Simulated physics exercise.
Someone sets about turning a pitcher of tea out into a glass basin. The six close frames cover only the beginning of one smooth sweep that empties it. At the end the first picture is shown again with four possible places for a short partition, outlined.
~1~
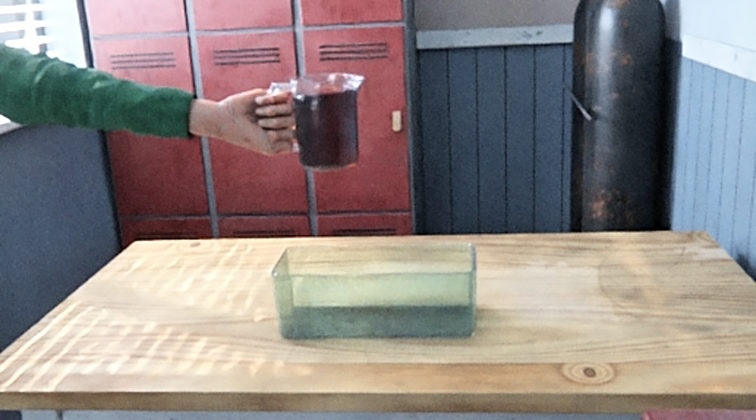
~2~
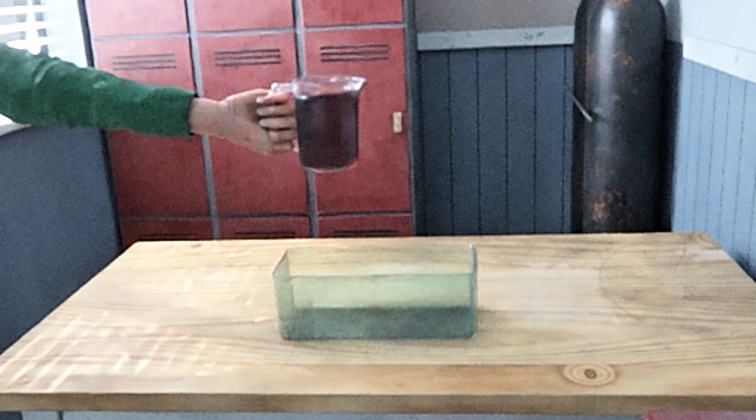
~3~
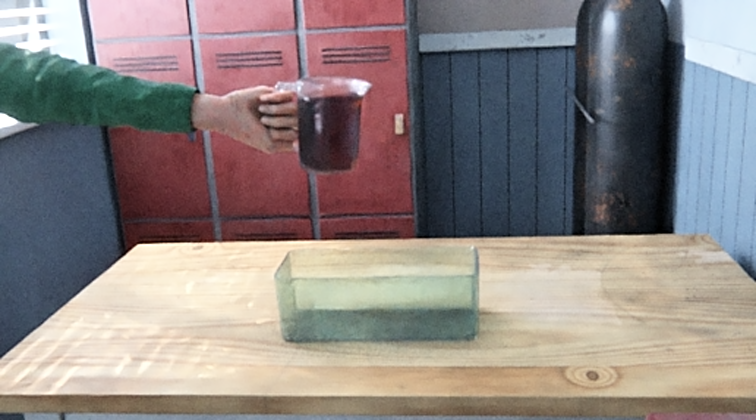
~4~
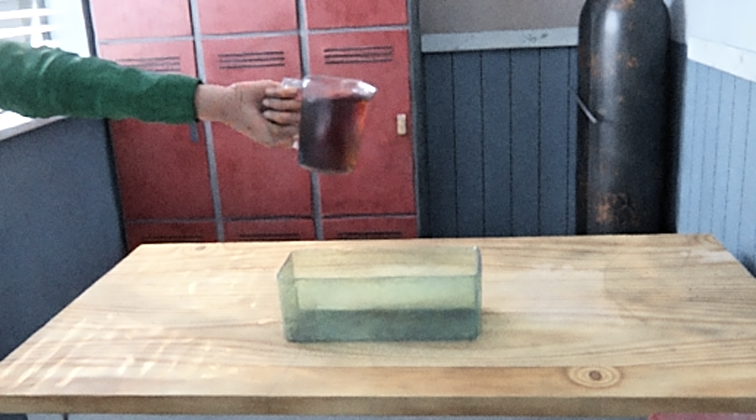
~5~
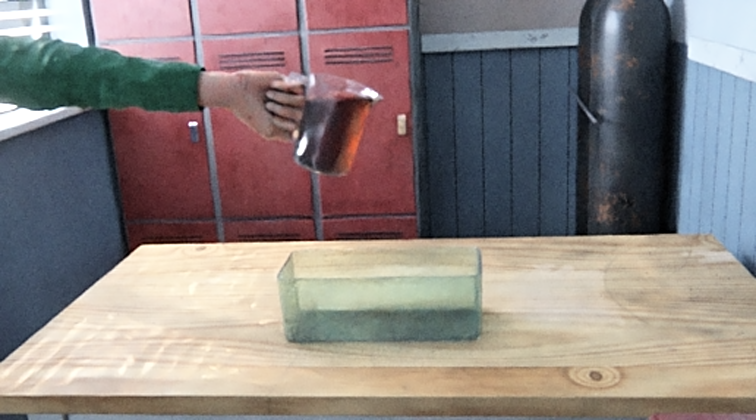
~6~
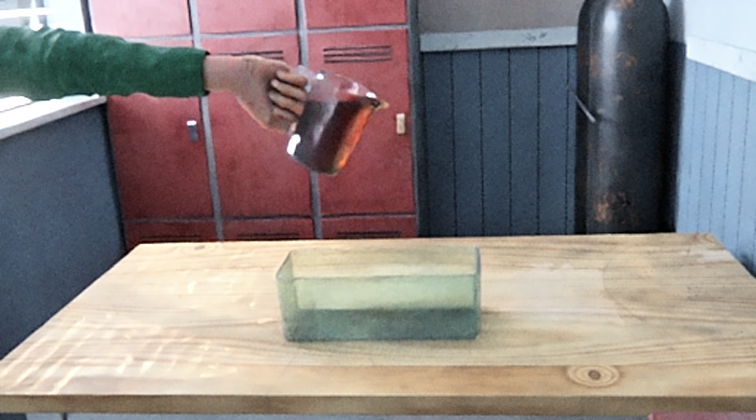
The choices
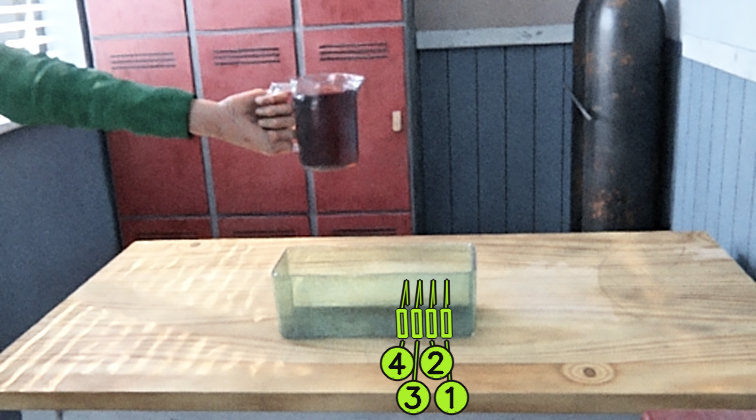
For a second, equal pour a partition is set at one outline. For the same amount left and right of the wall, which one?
Position 2.
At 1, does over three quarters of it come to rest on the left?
No.
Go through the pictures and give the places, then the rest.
The first frame shows upright, lip at (364, 79); basin from (280, 336) to (476, 335); nothing has left yet.
The second frame shows upright, lip at (366, 81); nothing has left yet.
The third frame shows tipped about 5°, lip at (370, 85); nothing has left yet.
The fourth frame shows tipped about 11°, lip at (377, 91); nothing has left yet.
The fifth frame shows tipped about 19°, lip at (381, 98); nothing has left yet.
The sixth frame shows tipped about 29°, lip at (384, 106); tea is over the lip, down to (384, 106).
In lime, 1 at (446, 341); 2 at (431, 341); 3 at (417, 341); 4 at (402, 341).
If 1 is chosen, about 68 % ends left of the wall and 30 % right of it.
If 2 is chosen, about 49 % ends left of the wall and 46 % right of it; 4 % is lost outside.
If 3 is chosen, about 28 % ends left of the wall and 66 % right of it; 6 % is lost outside.
If 4 is chosen, about 21 % ends left of the wall and 73 % right of it; 6 % is lost outside.
